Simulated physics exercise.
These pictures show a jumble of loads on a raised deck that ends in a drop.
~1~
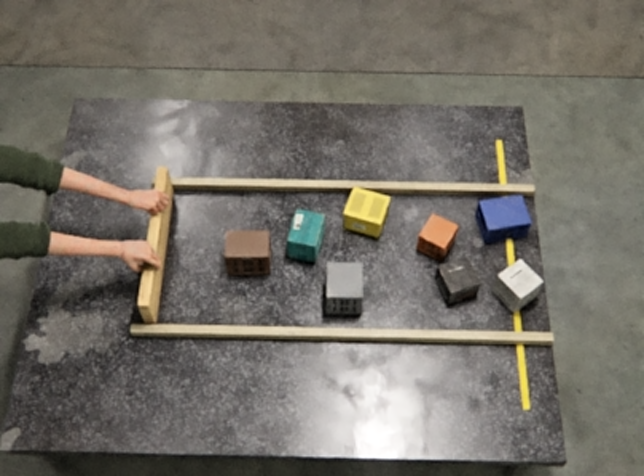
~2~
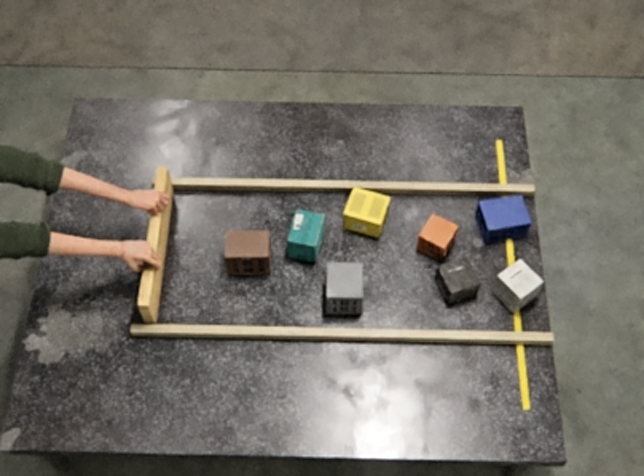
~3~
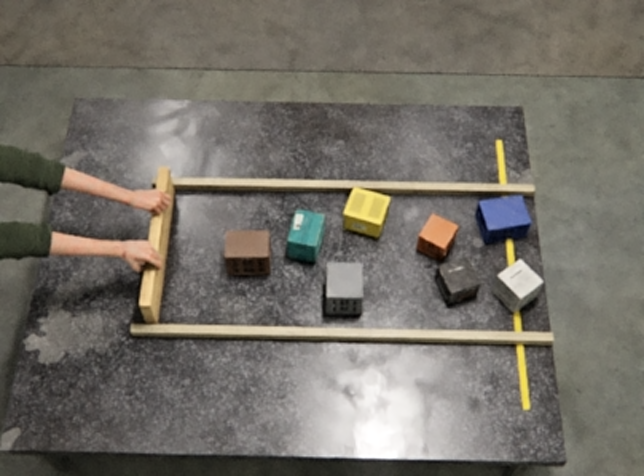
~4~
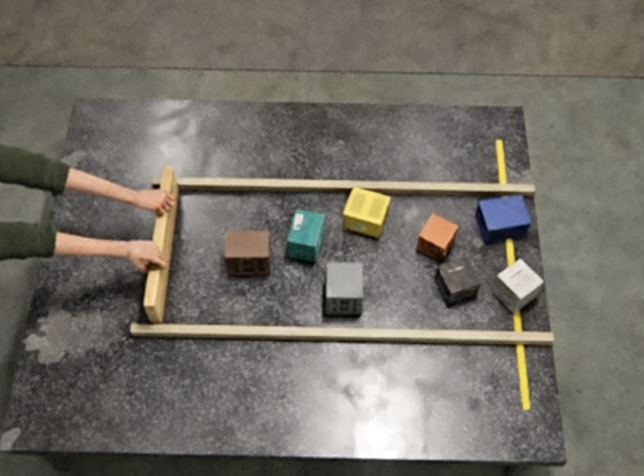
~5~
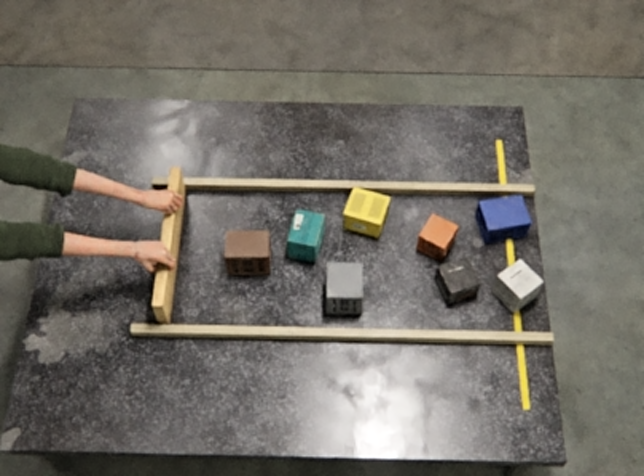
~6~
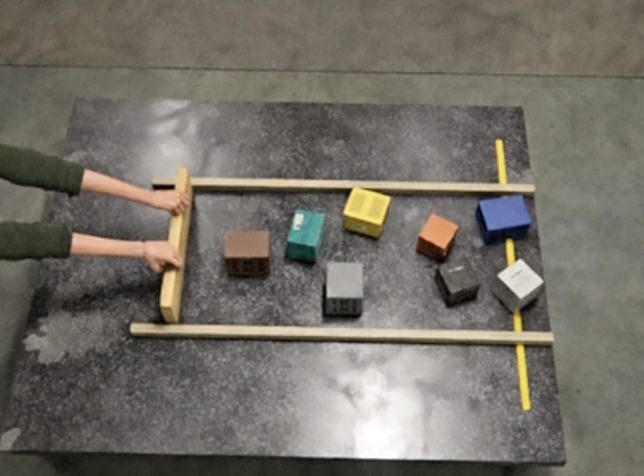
The clip opens on a dark tabletop where two hands hold a wooden plank upright in view between two long rails, with scattered coloured boxes and a yellow strip to the right. The hands then slide the plank slightly rightward, narrowing the gap to the brown box, while the boxes stay still.
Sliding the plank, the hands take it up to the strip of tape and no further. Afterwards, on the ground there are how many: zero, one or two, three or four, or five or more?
I expect three or four to drop off the edge.
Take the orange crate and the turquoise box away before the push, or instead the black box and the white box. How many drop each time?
In order, the numbers are 3 and 2.
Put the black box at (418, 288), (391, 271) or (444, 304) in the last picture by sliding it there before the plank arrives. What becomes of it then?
Going through the three places, it drops down; drops down; drops down.
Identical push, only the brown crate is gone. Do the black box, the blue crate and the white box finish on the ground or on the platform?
The black box is gone; the blue crate is gone; and the white box is gone.
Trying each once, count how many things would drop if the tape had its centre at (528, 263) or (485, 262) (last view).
Per try: 8; 2.
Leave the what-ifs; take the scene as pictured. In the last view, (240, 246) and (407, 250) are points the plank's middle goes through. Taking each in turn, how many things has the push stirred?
That makes 1 at the first spot and 6 at the second.
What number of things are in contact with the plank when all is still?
That would be 4 of them.
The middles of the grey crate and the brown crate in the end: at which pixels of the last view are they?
(536, 294) and (537, 263), roughly.
Early on, none off yet; white box at rest near (517, 286); blue crate at rest near (503, 219); black box at rest near (457, 281).
Finally, the number that fall off is three or four; lost, orange crate, black box, blue crate and white box.
